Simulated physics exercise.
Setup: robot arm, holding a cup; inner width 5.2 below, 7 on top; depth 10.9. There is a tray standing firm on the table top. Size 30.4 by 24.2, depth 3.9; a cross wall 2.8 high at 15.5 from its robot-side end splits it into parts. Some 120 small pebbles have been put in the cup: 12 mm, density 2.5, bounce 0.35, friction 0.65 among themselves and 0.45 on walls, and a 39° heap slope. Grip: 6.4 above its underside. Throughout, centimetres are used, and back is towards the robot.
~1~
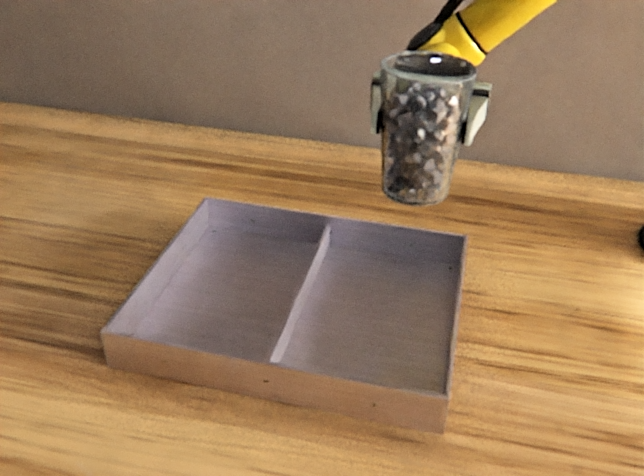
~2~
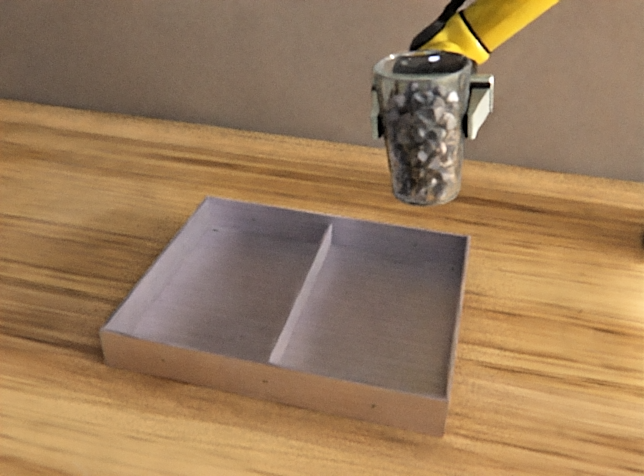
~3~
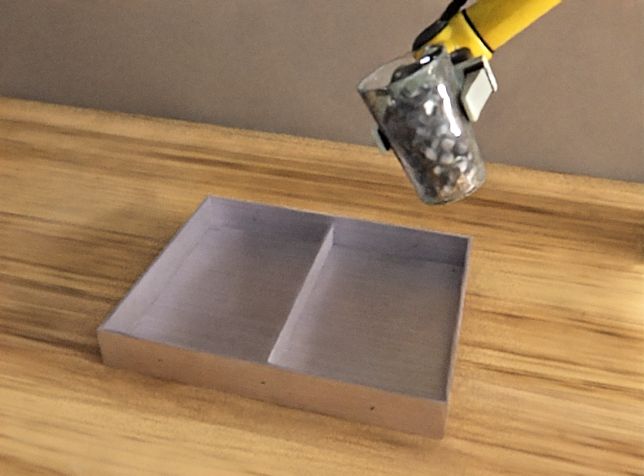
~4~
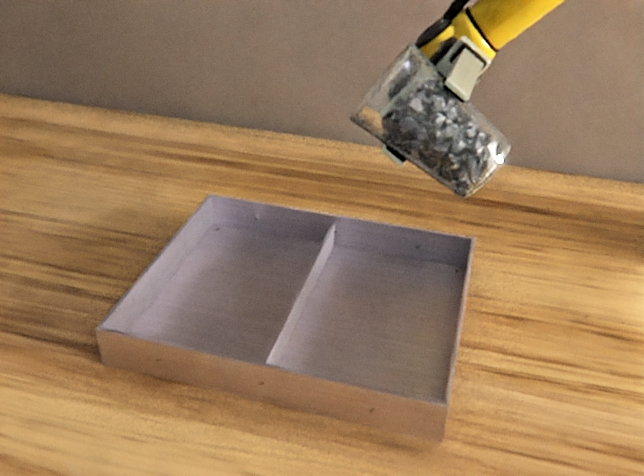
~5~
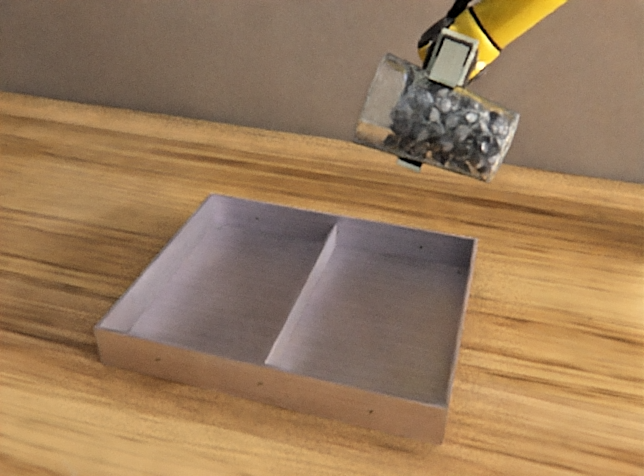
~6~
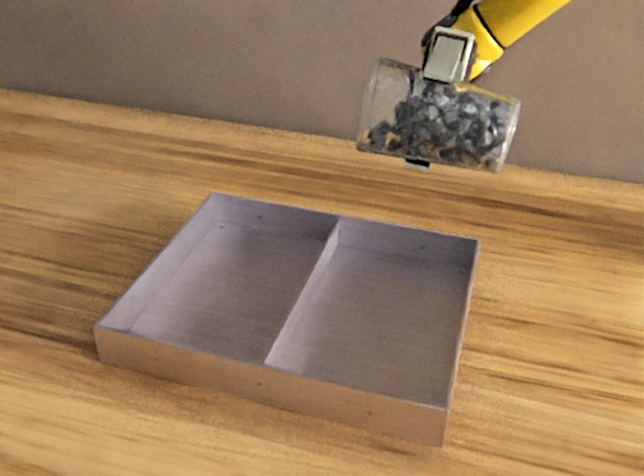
The footage shows a yellow robot arm holding a clear cup of small grey pebbles above and behind a divided tray on a wooden table, then tilting it leftward until it lies nearly on its side, the pebbles shifting inside.
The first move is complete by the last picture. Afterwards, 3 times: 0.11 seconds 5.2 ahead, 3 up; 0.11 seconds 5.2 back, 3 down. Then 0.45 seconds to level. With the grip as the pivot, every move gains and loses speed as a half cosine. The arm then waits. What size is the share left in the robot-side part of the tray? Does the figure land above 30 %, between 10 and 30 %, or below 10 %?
The figure lands below 10 %.
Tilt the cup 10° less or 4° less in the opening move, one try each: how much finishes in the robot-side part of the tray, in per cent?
About 5 and 5 %.
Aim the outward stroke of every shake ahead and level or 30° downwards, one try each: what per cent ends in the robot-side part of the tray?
Roughly 20 per cent, then 15 per cent.
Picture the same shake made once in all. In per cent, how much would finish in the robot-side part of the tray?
That would give close to 5 percent.
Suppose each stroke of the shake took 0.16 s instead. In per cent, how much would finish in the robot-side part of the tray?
Estimate for that case: 25 %.
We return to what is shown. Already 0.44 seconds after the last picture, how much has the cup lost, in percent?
Share gone by then: Close to 100 %.
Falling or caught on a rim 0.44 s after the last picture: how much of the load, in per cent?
I'd put it near 3 per cent.
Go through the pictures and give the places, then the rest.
The first picture shows the cup middle at (421, 133), level; upper third of the load around (424, 116), from x 390 to 455, top at y 90; 119 in the cup.
The second picture shows the cup middle at (424, 132), tilted 8° forward; upper third of the load around (426, 113), from x 390 to 455, top at y 95.
The third picture shows the cup middle at (429, 131), tilted 29° forward; upper third of the load around (429, 113), from x 390 to 470, top at y 90.
The fourth picture shows the cup middle at (435, 128), tilted 55° forward; upper third of the load around (435, 111), from x 390 to 490, top at y 85.
The fifth picture shows the cup middle at (438, 124), tilted 76° forward; upper third of the load around (443, 108), from x 395 to 500, top at y 85.
The sixth picture shows the cup middle at (441, 121), tilted 84° forward; upper third of the load around (454, 108), from x 375 to 505, top at y 85; 119 in the cup.
Then, 0.44 s on, tilted 84° forward, highest piece 10 above the table; 113 in the far-side part, 3 in the robot-side part, 3 in flight or on a rim.
Then, 0.89 s on, tilted 41° forward, highest piece 3 above the table; 113 in the far-side part, 3 in the robot-side part, 3 on the table or floor.
Then, 1.31 s on, level, highest piece 3 above the table; 113 in the far-side part, 3 in the robot-side part, 3 on the table or floor.
Then, 2.36 s on, level, highest piece 3 above the table; 113 in the far-side part, 3 in the robot-side part, 3 on the table or floor.
In the end, 113 in the far-side part, 3 in the robot-side part, 3 on the table or floor. That is 3 % in the robot-side part of the tray.
